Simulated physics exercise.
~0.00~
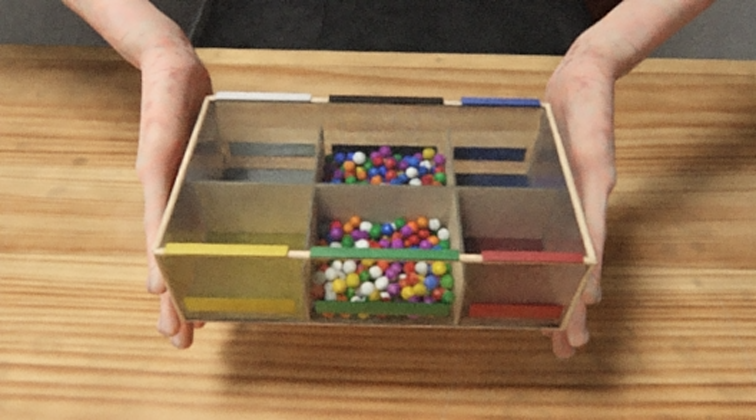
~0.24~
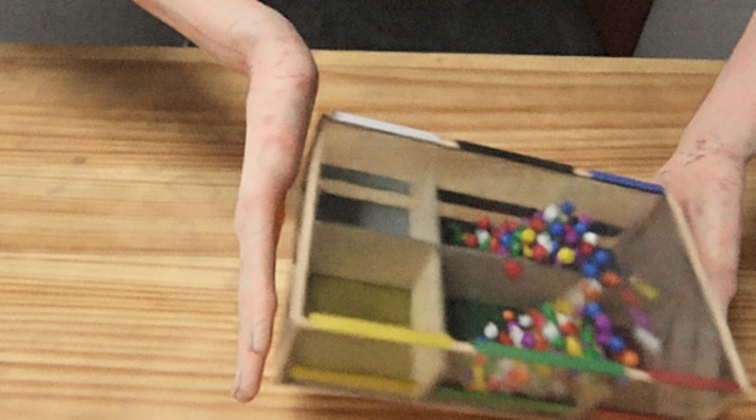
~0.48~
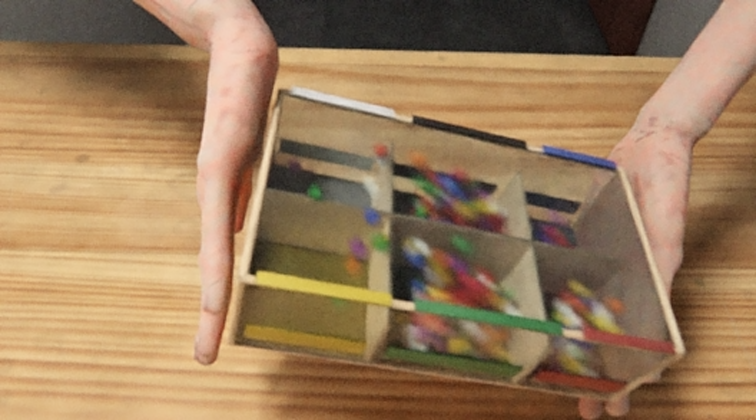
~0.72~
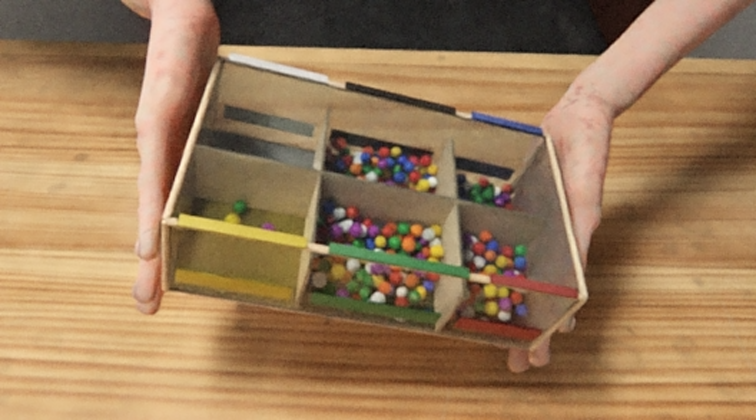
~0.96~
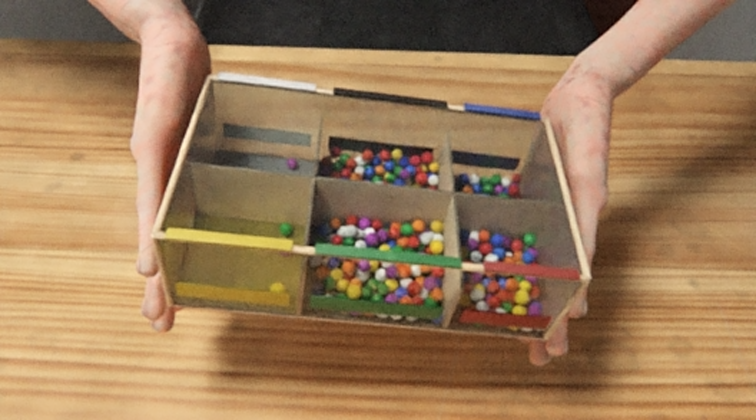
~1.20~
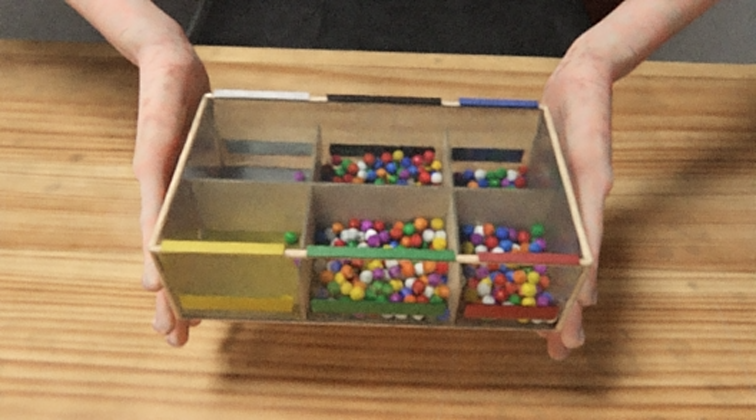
In this clip, two hands hold a lidded, six-section box of colourful beads above a wooden table, shaking and tilting it so beads scatter from the middle sections, then levelling it, with most beads resting in the green, black and red sections, fewer in blue, and a couple of strays on the left.
